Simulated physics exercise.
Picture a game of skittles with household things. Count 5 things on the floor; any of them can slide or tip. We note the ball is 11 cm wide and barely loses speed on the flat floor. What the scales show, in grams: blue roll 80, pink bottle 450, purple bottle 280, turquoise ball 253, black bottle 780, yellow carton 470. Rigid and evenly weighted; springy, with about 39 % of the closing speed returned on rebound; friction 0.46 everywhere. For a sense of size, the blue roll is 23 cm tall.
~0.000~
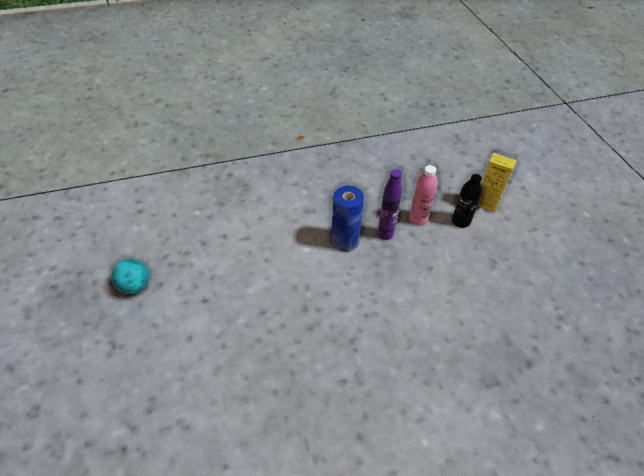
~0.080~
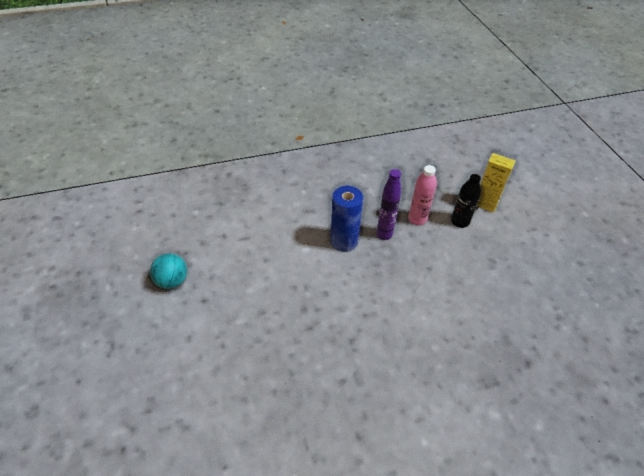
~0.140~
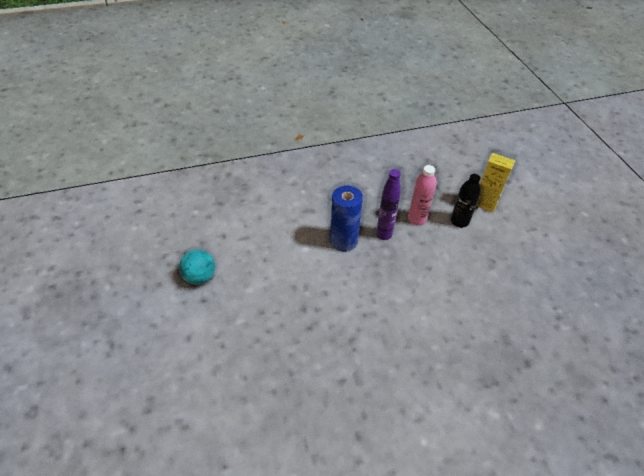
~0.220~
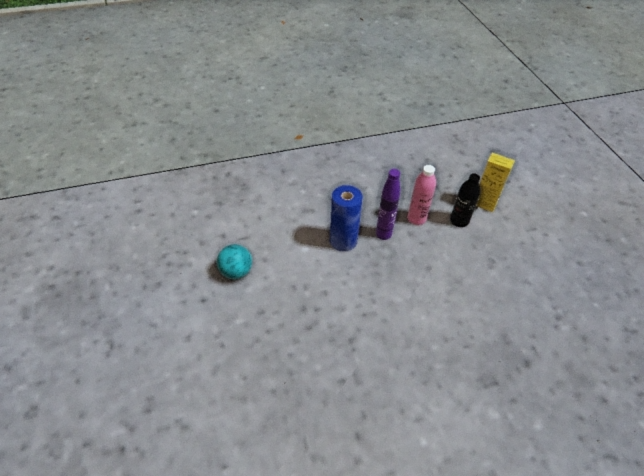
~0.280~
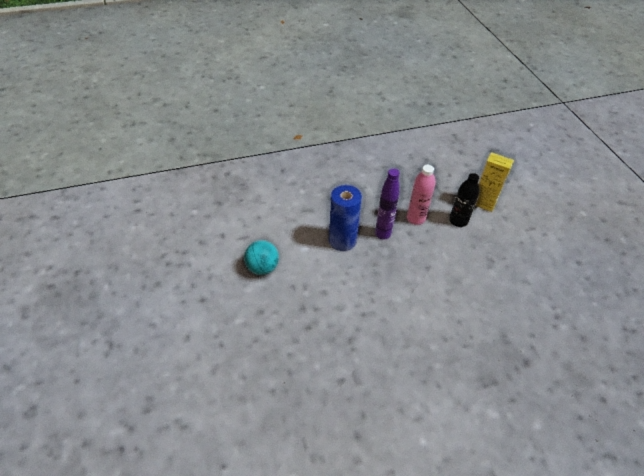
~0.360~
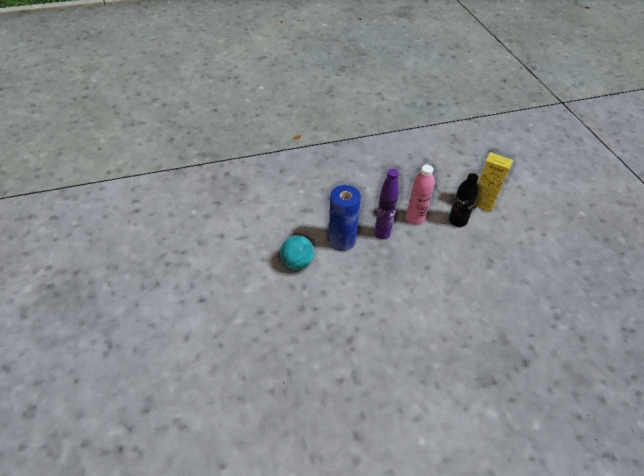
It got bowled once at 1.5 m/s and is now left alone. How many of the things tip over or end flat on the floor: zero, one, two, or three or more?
One.
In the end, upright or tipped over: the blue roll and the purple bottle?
Well, the blue roll tumbles down, and the purple bottle holds steady.
Around 0.76 s, ball 102 cm along; turquoise ball near (442, 255); blue roll on its side near (381, 186).
Around 1.26 s, ball 159 cm along; turquoise ball near (615, 266); blue roll on its side near (382, 180).
Around 2.06 s, blue roll on its side near (380, 178).
Finally (2.5 s), on their side or leaning hard on the floor, blue roll; the other 4 still in place (within 8 cm). Final places as that camera would see them, blue roll near (379, 178), pink bottle near (421, 194).
